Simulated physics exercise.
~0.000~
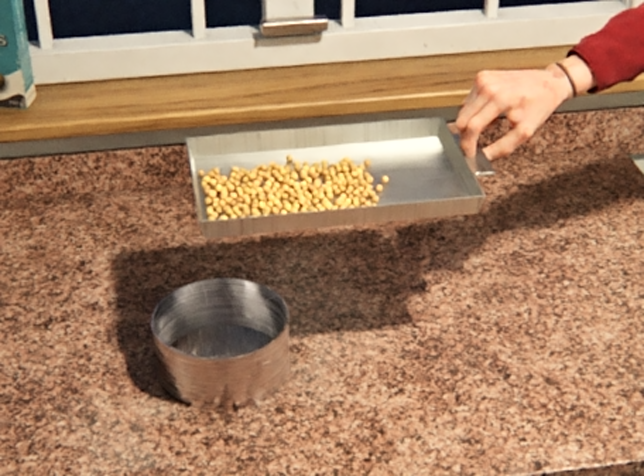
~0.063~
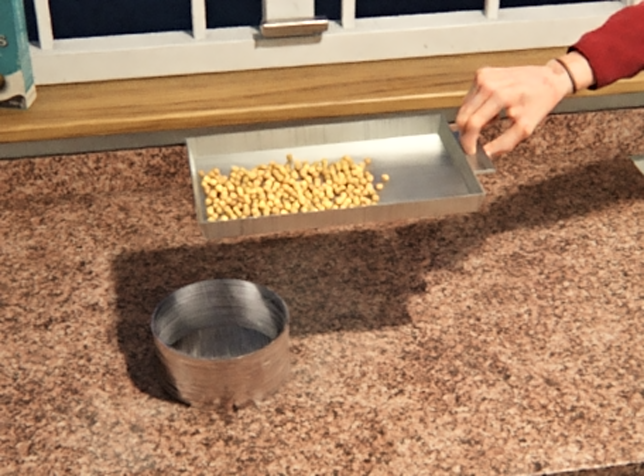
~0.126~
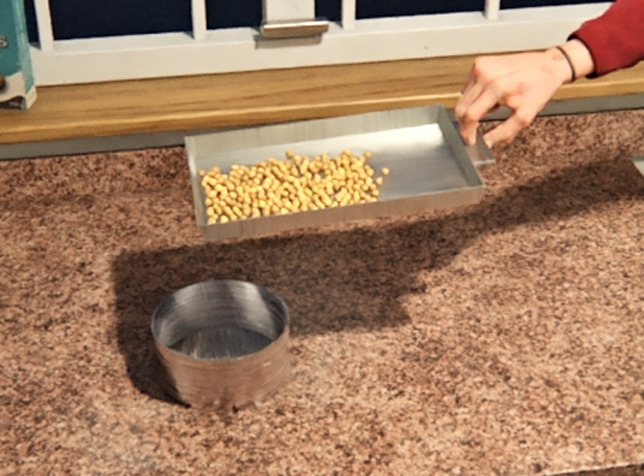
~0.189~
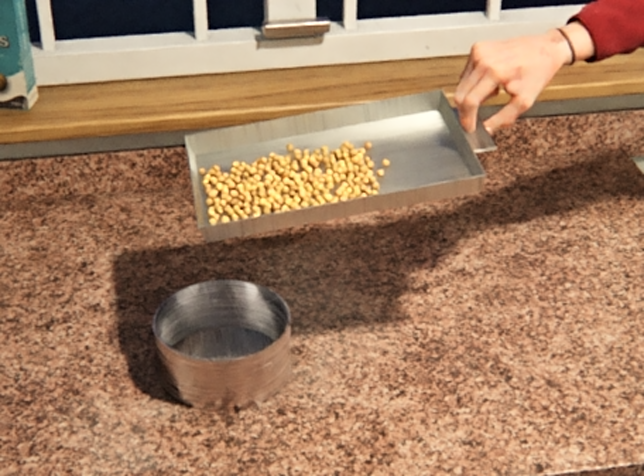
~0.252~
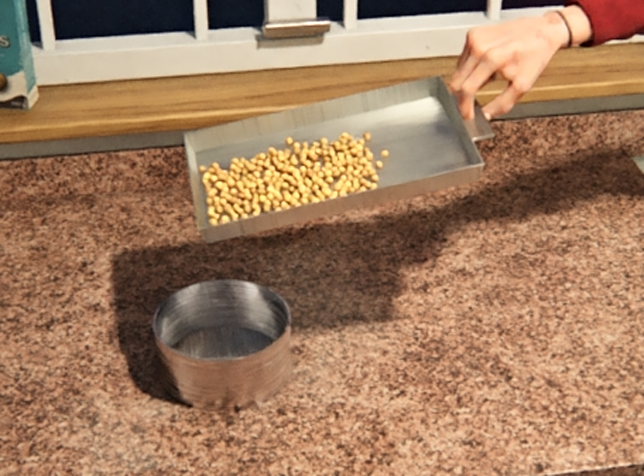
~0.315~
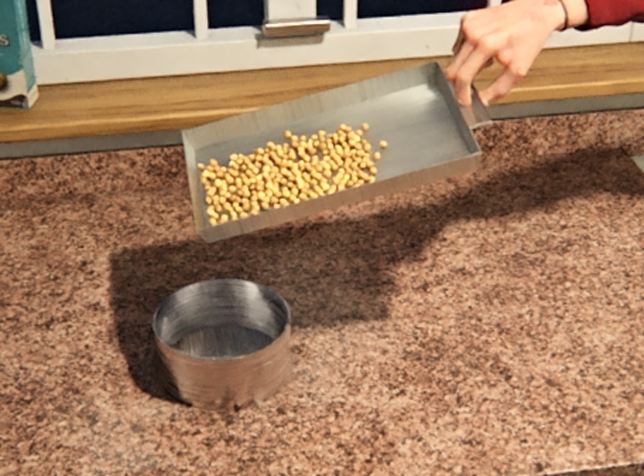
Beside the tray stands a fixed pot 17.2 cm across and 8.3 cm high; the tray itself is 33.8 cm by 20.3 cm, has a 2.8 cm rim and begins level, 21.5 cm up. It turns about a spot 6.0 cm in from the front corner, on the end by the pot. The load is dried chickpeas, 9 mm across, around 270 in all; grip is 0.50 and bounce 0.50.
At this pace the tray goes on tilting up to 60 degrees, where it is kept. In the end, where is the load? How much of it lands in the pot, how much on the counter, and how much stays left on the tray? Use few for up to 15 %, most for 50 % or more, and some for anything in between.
Share by place: Pot few, counter few, left on the tray most.
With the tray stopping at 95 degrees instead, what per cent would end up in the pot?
Then about 65 per cent.
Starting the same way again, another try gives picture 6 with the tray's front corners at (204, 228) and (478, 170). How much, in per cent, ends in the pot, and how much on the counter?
The pot gets 0 and the counter 0.
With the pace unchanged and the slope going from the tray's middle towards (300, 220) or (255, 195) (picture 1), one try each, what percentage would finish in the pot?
About 0 and 0 per cent.
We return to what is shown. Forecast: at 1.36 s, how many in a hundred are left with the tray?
Close to 100 in a hundred parts of the load.
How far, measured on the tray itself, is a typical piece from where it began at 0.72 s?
Roughly 4 cm.
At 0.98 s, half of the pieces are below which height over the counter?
Roughly 28 cm.
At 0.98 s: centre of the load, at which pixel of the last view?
My estimate is roughly (240, 171).
After 0.72 s, tilt 36 degrees; the tray holds 100 %, the pot 0 %.
After 0.98 s, tilt 51 degrees; the tray holds 100 %, the pot 0 %.
After 1.36 s, tilt 60 degrees; the tray holds 100 %, the pot 0 %.
In the end, at 1.7 s, pot 0 %, counter 0 %, tray 100 %.
